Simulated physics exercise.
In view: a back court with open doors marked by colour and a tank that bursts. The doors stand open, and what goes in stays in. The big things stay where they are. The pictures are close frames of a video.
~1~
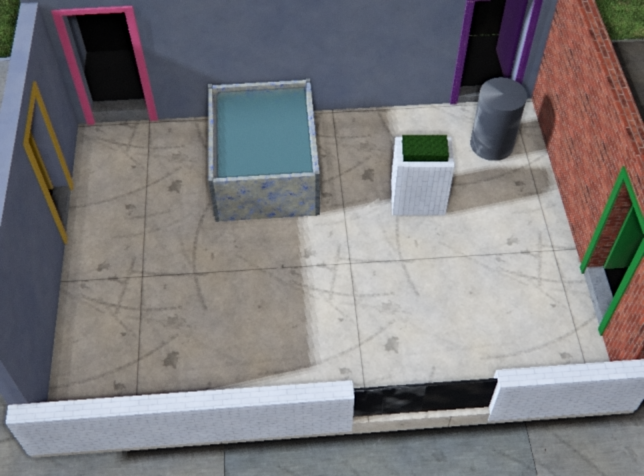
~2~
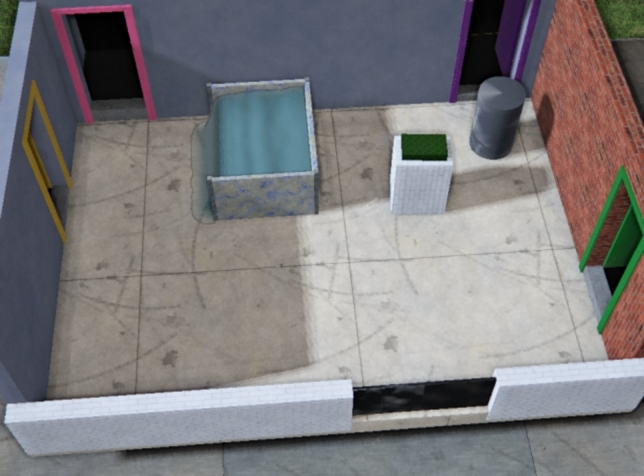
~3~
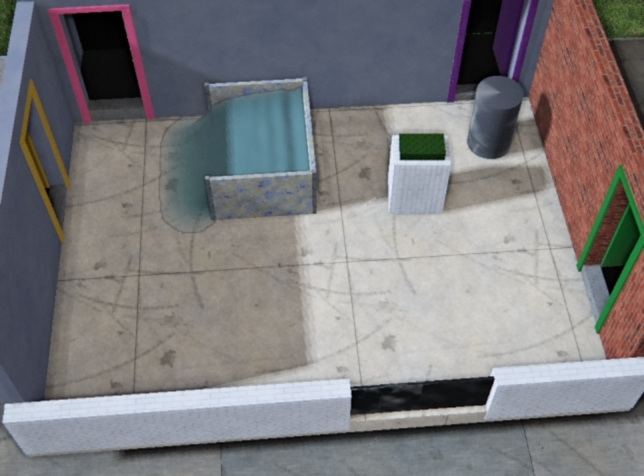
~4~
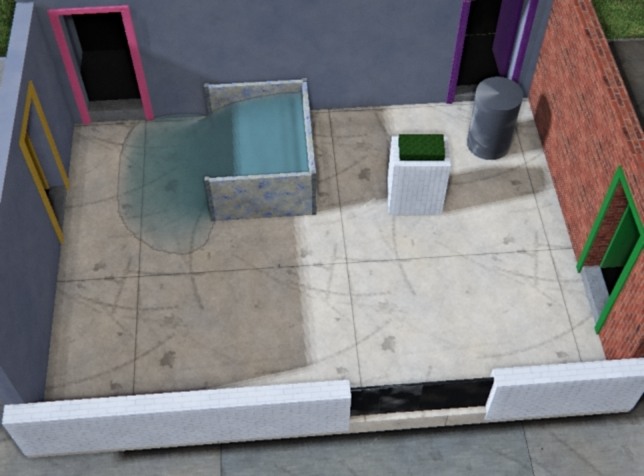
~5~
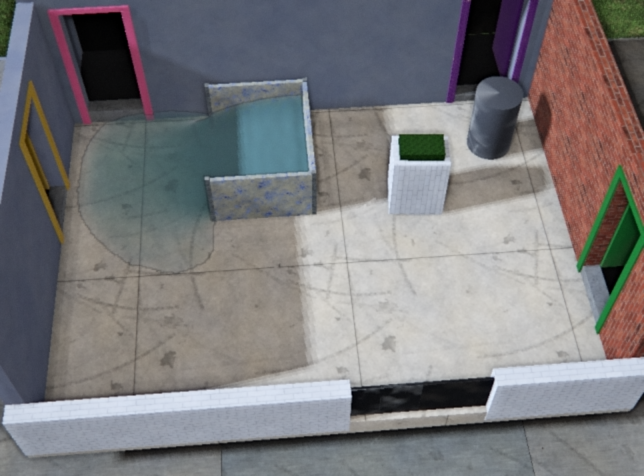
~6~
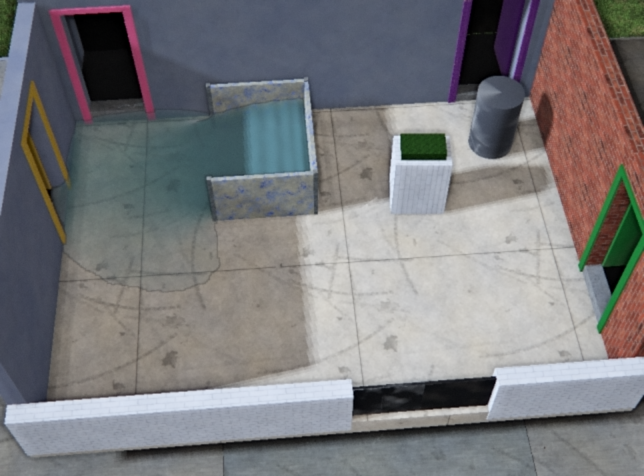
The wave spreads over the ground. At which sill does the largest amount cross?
The yellow door.
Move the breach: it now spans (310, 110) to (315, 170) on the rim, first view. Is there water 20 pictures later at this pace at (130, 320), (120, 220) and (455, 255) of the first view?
In that order: Free of water, not flooded, awash.
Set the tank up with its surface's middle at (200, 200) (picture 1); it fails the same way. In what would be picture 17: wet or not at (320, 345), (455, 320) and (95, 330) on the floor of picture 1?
As listed: Free of water, not flooded, covered.
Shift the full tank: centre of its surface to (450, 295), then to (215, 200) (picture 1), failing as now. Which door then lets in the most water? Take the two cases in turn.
Case one the door marked yellow, case two the yellow one.
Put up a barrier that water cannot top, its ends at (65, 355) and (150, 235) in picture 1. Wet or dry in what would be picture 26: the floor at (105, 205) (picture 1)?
Verdict: Covered.
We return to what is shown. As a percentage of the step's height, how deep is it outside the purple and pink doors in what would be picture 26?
In turn 0 and 60 per cent.
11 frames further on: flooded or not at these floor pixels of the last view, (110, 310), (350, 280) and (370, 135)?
In that order: Flooded, dry, clear.
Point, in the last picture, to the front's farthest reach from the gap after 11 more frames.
Near (45, 427).
A moment on, water covers 25 % of the floor; yellow door a lot in, green door not reached, purple door not reached, pink door a trickle in.
Next, water covers 25 % of the floor; yellow door a lot in, green door not reached, purple door not reached, pink door some in.
Then, water covers 40 % of the floor; yellow door a lot in, green door not reached, purple door not reached, pink door some in.
Later, water covers 70 % of the floor; yellow door a lot in, green door wet at the sill, nothing in, purple door wet at the sill, nothing in, pink door some in.
In the end, water covers 90 % of the floor; yellow door a lot in, green door wet at the sill, nothing in, purple door wet at the sill, nothing in, pink door some in; the yellow door has let in the most.
